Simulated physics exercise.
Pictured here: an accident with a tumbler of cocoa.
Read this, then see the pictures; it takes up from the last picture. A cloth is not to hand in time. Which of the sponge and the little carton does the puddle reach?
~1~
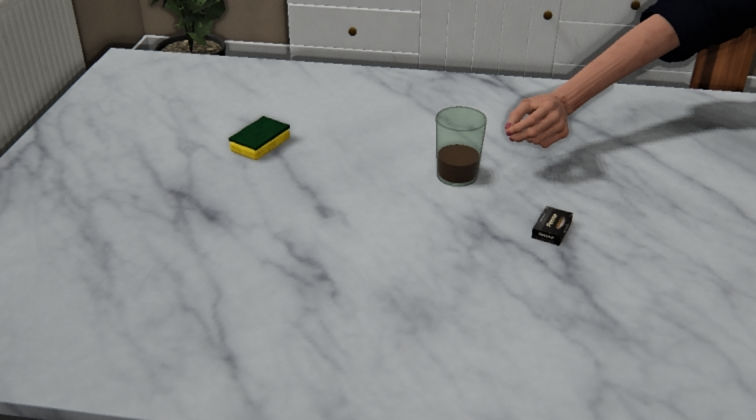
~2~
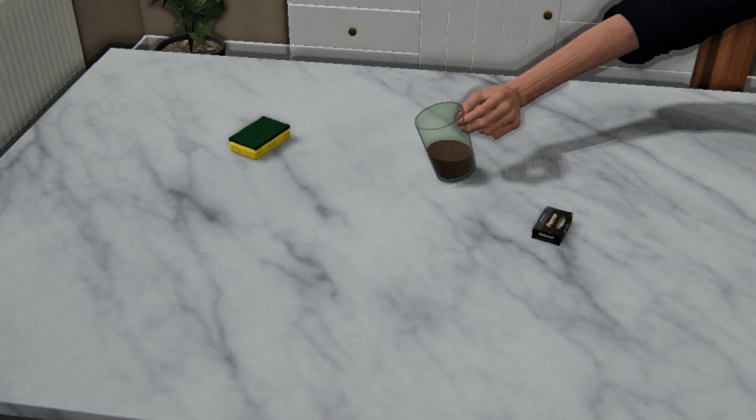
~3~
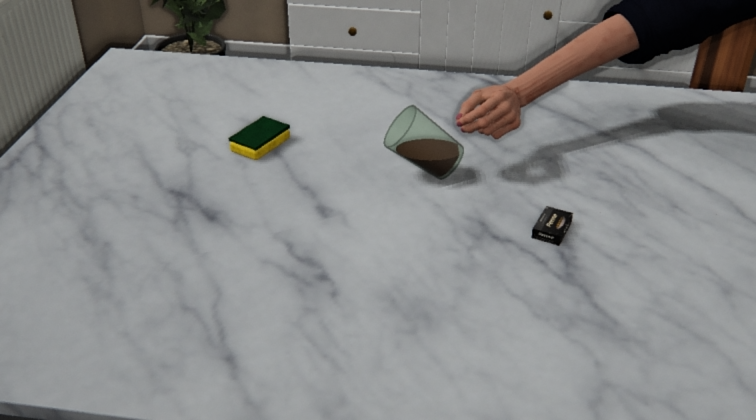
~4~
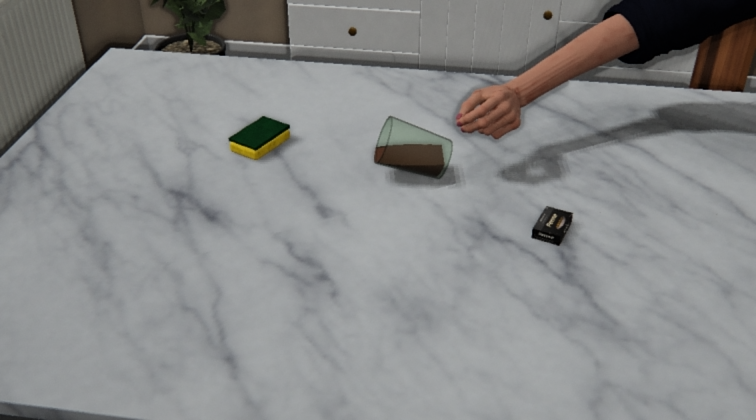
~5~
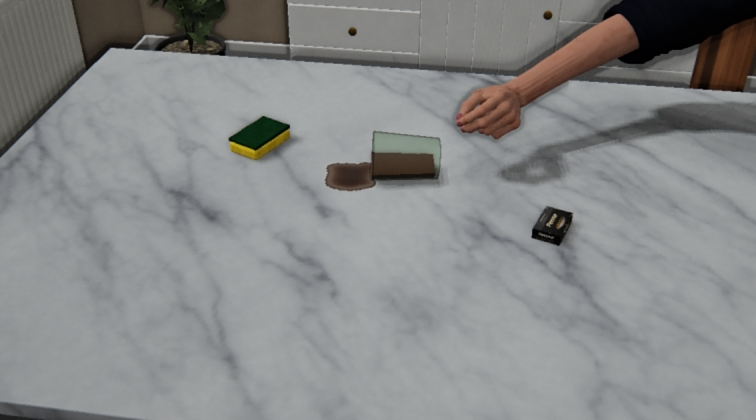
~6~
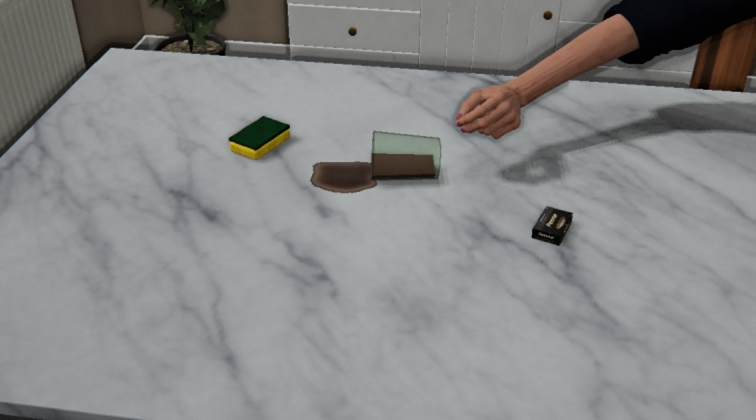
Sponge becomes wet, little carton keeps dry.
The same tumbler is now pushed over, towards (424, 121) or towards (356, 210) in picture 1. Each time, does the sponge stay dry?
Toward the first point it avoids the spill; toward the second it avoids the spill.
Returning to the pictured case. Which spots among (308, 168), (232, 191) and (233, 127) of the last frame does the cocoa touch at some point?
Point 1 met by the spill; point 2 met by the spill; point 3 avoided.
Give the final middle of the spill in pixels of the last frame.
(231, 181).
Shortly, the puddle covers about as much as a plate; the sponge is soaking at its edge; the little carton is still dry.
Then, the puddle covers about as much as a tray; the sponge is soaking at its edge; the little carton is still dry.
At the finish, the puddle covers about as much as a tray; the sponge is soaking at its edge; the little carton is still dry.
